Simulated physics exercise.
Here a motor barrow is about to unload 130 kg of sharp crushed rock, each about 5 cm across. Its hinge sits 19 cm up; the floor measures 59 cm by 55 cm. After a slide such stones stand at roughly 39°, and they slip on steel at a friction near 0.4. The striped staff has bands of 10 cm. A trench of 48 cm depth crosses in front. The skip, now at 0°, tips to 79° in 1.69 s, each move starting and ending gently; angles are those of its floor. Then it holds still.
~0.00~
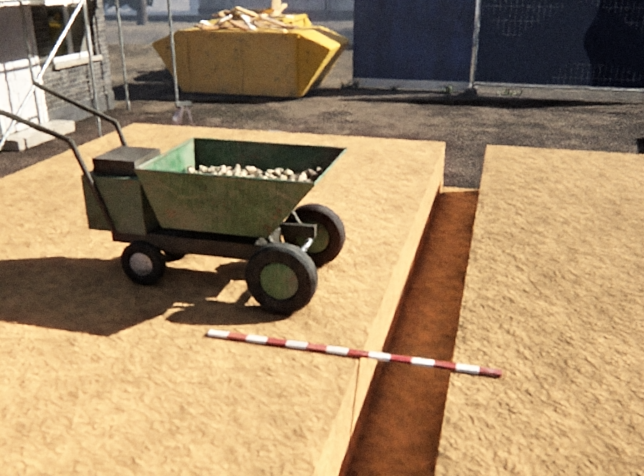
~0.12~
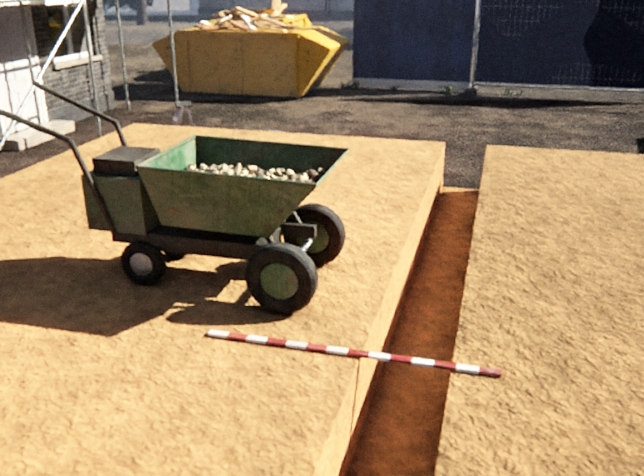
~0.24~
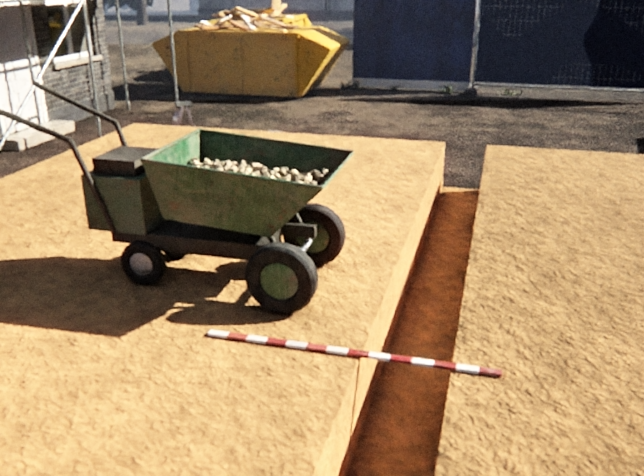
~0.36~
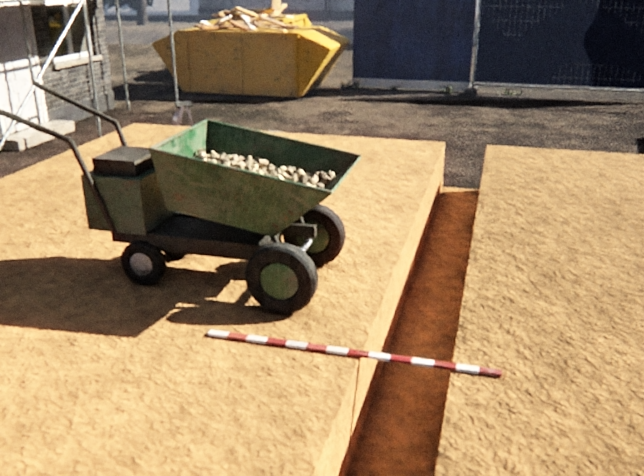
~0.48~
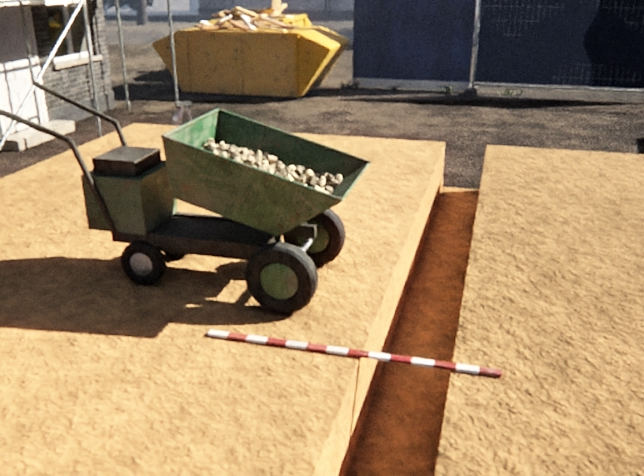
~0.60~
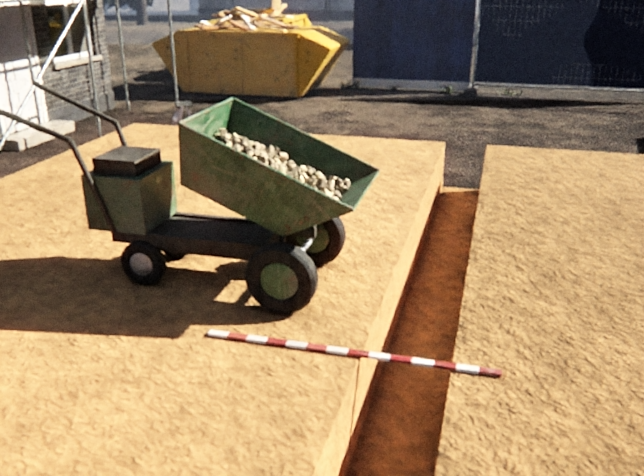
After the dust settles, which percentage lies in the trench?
Roughly 100 per cent ends in the trench.
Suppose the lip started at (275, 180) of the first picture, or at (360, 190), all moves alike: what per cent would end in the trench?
About 80 and 55 per cent.
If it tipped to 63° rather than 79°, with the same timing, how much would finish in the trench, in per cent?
It would be near 50 per cent.
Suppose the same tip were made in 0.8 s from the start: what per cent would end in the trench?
Then about 95 per cent.
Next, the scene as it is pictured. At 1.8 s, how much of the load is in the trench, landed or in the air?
Some 50 per cent.
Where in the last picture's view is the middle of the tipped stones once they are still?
Near (428, 364).
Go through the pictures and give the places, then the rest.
In the first frame, the skip is at 0°, its lip at (314, 184); the top of the load is at (256, 174).
In the second frame, the skip is at 1°, its lip at (317, 185); the top of the load is at (249, 172); the stones move at 0.2 m/s on average.
In the third frame, the skip is at 4°, its lip at (322, 188); the top of the load is at (219, 166); the stones move at 0.3 m/s on average.
In the fourth frame, the skip is at 9°, its lip at (331, 193); the top of the load is at (211, 157); the stones move at 0.4 m/s on average.
In the fifth frame, the skip is at 15°, its lip at (342, 200); the top of the load is at (215, 148); the stones move at 0.5 m/s on average.
In the sixth frame, the skip is at 23°, its lip at (353, 210); the top of the load is at (224, 138); the stones move at 0.6 m/s on average.
After 1.3 s the floor is at 67°; 100 % in the skip; the foremost stones are at (388, 256).
After 1.8 s the floor is at 79°; 49 % in the skip, 51 % in the trench; the foremost stones are at (455, 340).
After 2.1 s the floor is at 79°; 14 % in the skip, 86 % in the trench; the foremost stones are at (458, 359).
After 4.1 s the floor is at 79°; 0 % in the skip, 100 % in the trench; the foremost stones are at (463, 346).
